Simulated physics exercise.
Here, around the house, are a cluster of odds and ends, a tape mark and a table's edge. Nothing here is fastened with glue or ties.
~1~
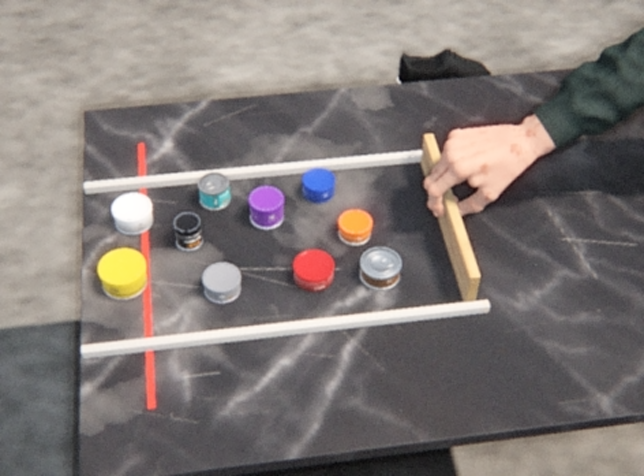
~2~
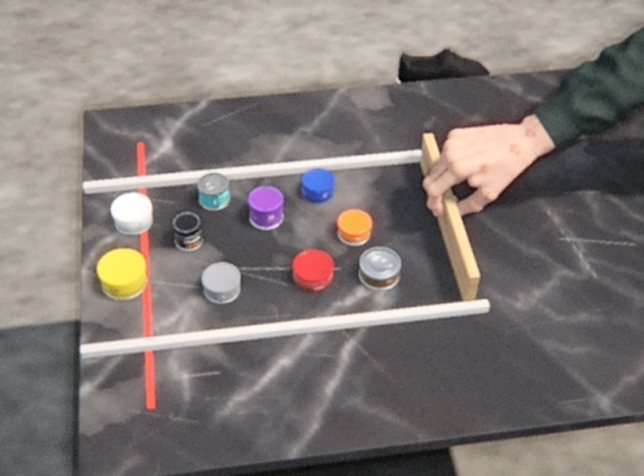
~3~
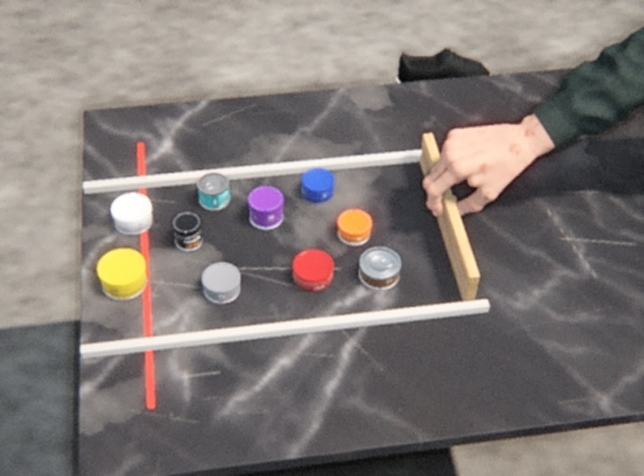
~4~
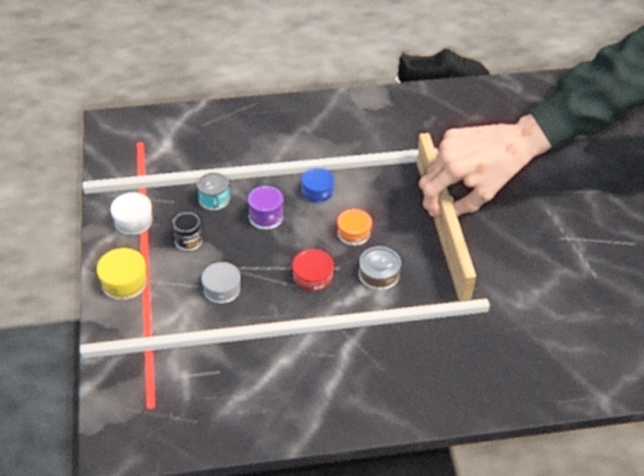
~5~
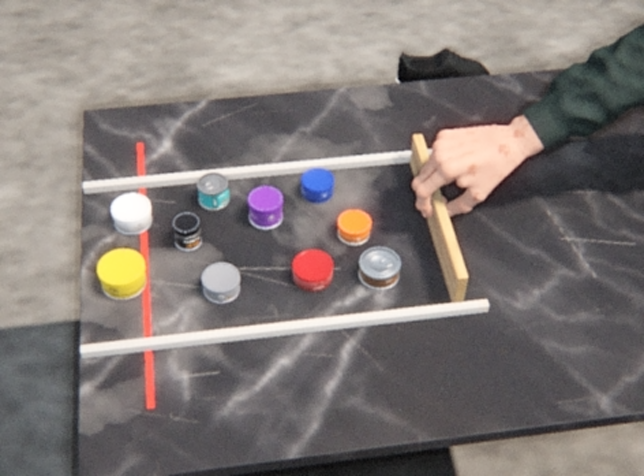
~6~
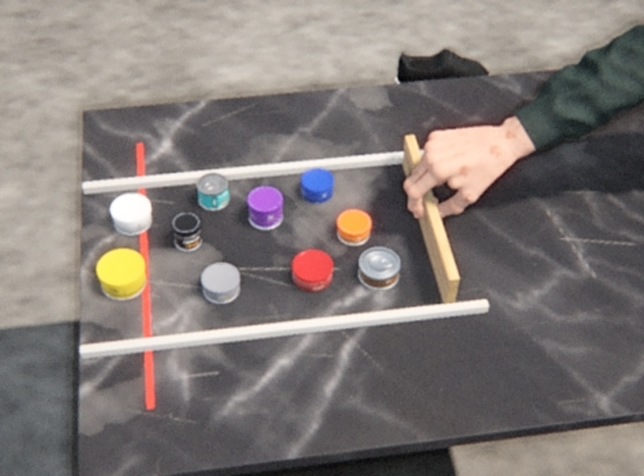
On a dark marbled table, a hand slides a wooden board slightly left toward small pots.
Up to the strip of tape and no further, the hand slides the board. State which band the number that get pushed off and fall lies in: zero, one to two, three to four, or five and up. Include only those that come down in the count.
Once it stops, the band for pieces knocked off is one to two, pretty clearly.
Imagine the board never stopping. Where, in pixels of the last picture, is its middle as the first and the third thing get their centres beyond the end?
Earlier crossing: About (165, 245); later crossing: About (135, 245).
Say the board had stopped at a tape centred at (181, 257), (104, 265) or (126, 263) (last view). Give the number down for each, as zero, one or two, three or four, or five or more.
Lab note - count at each of the three spots: None at all; 5 or more; 3 or 4.
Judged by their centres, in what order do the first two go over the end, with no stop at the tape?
Earliest is the yellow pot; next is the white pot.
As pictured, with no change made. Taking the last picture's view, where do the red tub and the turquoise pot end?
About (99, 274), and the other about (94, 196).
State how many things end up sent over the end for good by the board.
Total: 1.
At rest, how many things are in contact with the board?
Total: 4.
Soon after, none off yet; yellow pot at rest near (122, 275); white pot at rest near (132, 215); black tin at rest near (187, 232).
By the end, the number that fall off is one or two; fallen, yellow pot.
